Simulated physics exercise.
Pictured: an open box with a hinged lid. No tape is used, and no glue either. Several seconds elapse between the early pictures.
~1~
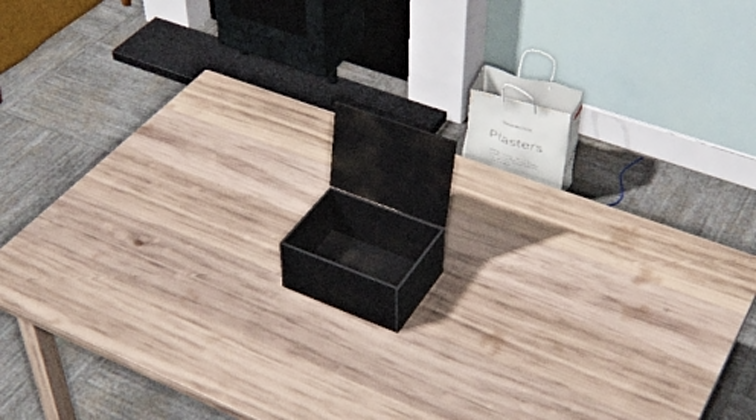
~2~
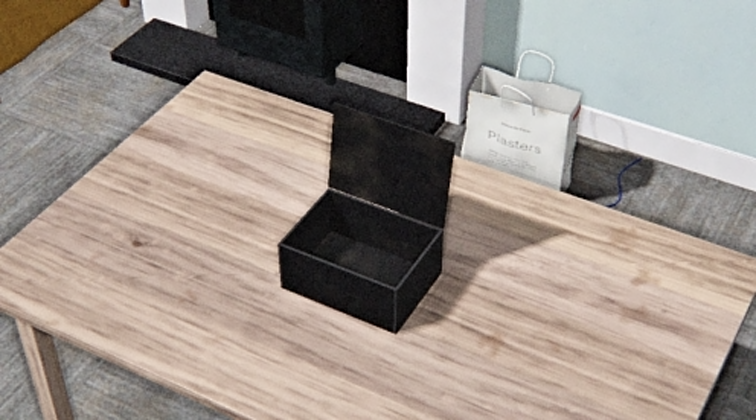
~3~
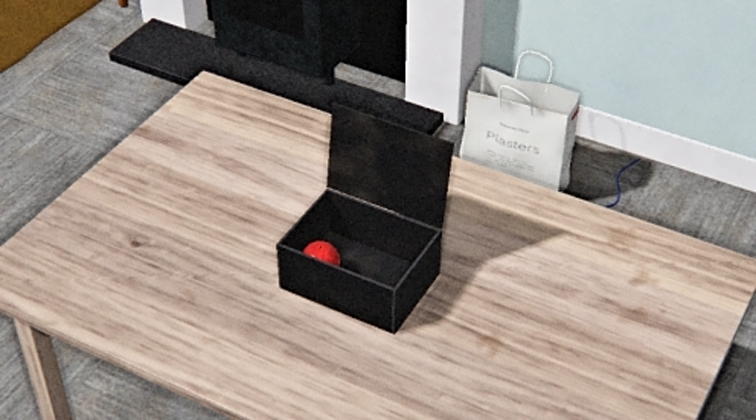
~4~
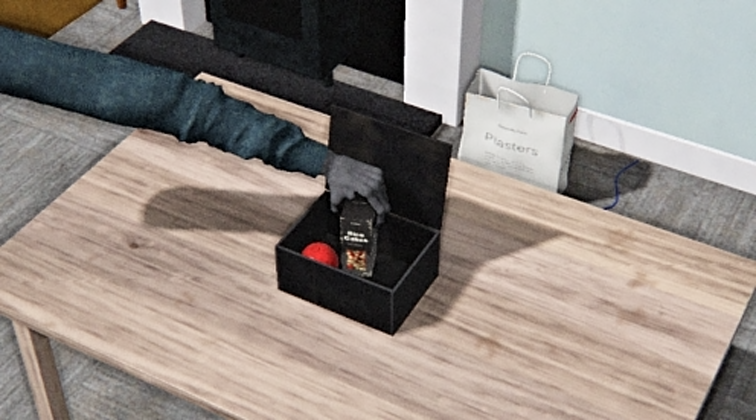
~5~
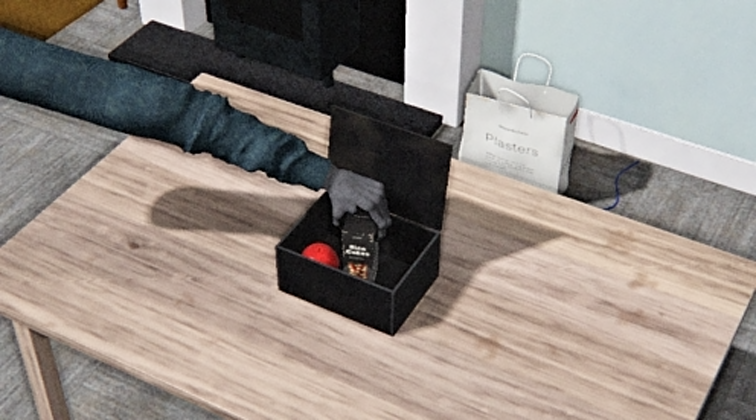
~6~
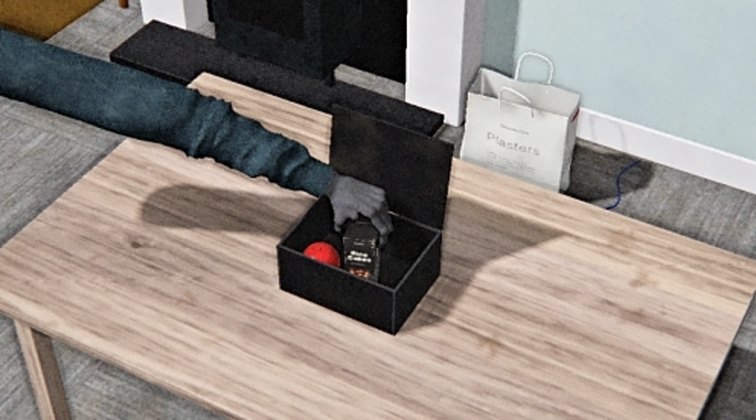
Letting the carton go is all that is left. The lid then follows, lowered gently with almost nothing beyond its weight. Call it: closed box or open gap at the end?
Open gap.
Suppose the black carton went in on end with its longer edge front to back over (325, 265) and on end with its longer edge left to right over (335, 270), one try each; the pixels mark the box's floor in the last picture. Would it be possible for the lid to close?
In the first case it stays ajar; in the second case it shuts flat.
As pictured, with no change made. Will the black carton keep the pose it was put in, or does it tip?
Observation: It keeps the set orientation.
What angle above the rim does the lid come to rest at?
About 35°.
Then, 1.30 s after the last picture, lid 80° above the rim.
Then, 1.60 s after the last picture, lid 56° above the rim.
At rest, lid 34° above the rim; both in place. Seen from the same camera at the end, black carton near (362, 255).
